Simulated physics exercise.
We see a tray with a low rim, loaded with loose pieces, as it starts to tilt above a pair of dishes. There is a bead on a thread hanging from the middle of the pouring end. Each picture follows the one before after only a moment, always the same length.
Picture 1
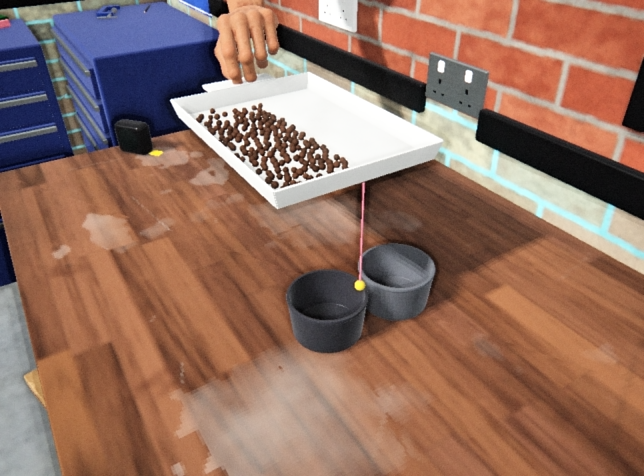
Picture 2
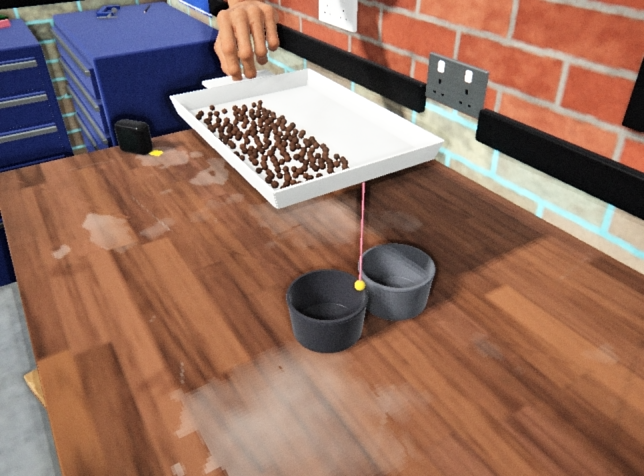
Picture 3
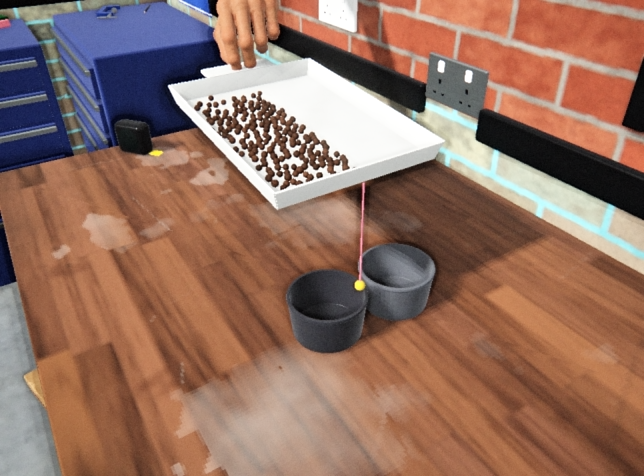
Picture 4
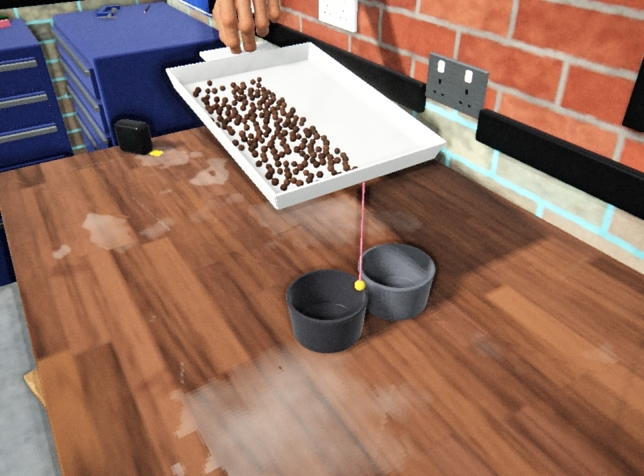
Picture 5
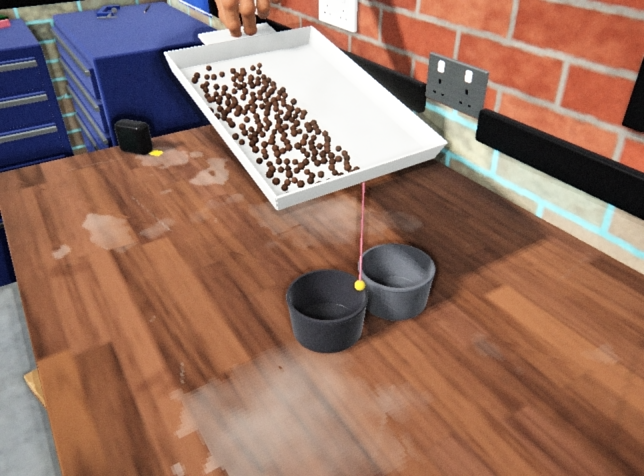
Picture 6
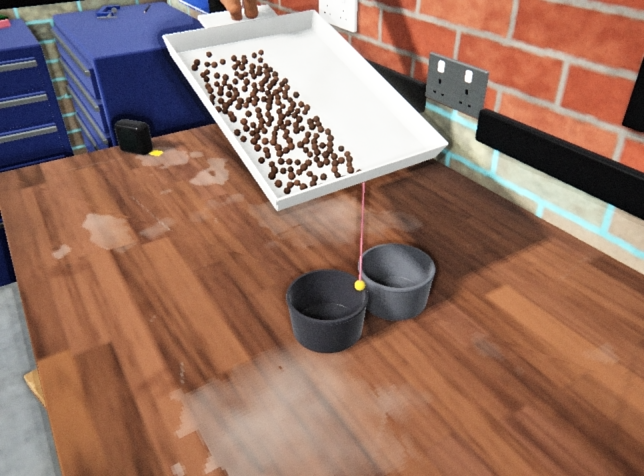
In the video, a hand at the far end of a white tray of small brown berries gradually raises that end, steepening the tray above two dark dishes on a wooden table, while the berries spread slightly along its left side.
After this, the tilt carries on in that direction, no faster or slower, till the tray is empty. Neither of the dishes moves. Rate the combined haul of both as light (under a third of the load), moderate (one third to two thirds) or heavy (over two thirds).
A light haul.
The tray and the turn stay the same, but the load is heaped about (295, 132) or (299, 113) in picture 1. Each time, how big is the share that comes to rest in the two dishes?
Roughly 0 per cent, then roughly 0 per cent.
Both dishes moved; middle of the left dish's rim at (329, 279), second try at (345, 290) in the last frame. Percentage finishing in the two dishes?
0 %, then 0 %.
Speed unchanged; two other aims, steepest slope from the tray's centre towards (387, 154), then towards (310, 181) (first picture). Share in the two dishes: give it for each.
About 60 % and about 0 %.
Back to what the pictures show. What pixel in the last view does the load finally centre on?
(381, 405).
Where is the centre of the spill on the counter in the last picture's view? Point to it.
The centre sits close to (381, 406).
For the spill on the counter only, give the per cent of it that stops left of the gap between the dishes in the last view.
Close to 40 per cent of the spill, I think.
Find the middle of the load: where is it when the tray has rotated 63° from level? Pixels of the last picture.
In the last view, the load is centred close to (328, 178).
Just after the last frame, tray tipped steeply; almost all on the tray; about a tenth in the air.
A moment on, tray tipped past a quarter turn; roughly a quarter on the tray; roughly a quarter outside both; roughly half in the air.
Further on, tray tipped past a quarter turn; just a few in the left dish; almost all outside both.
When it is over, tray tipped past a quarter turn; just a few in the left dish; not one in the right dish; almost all outside both.
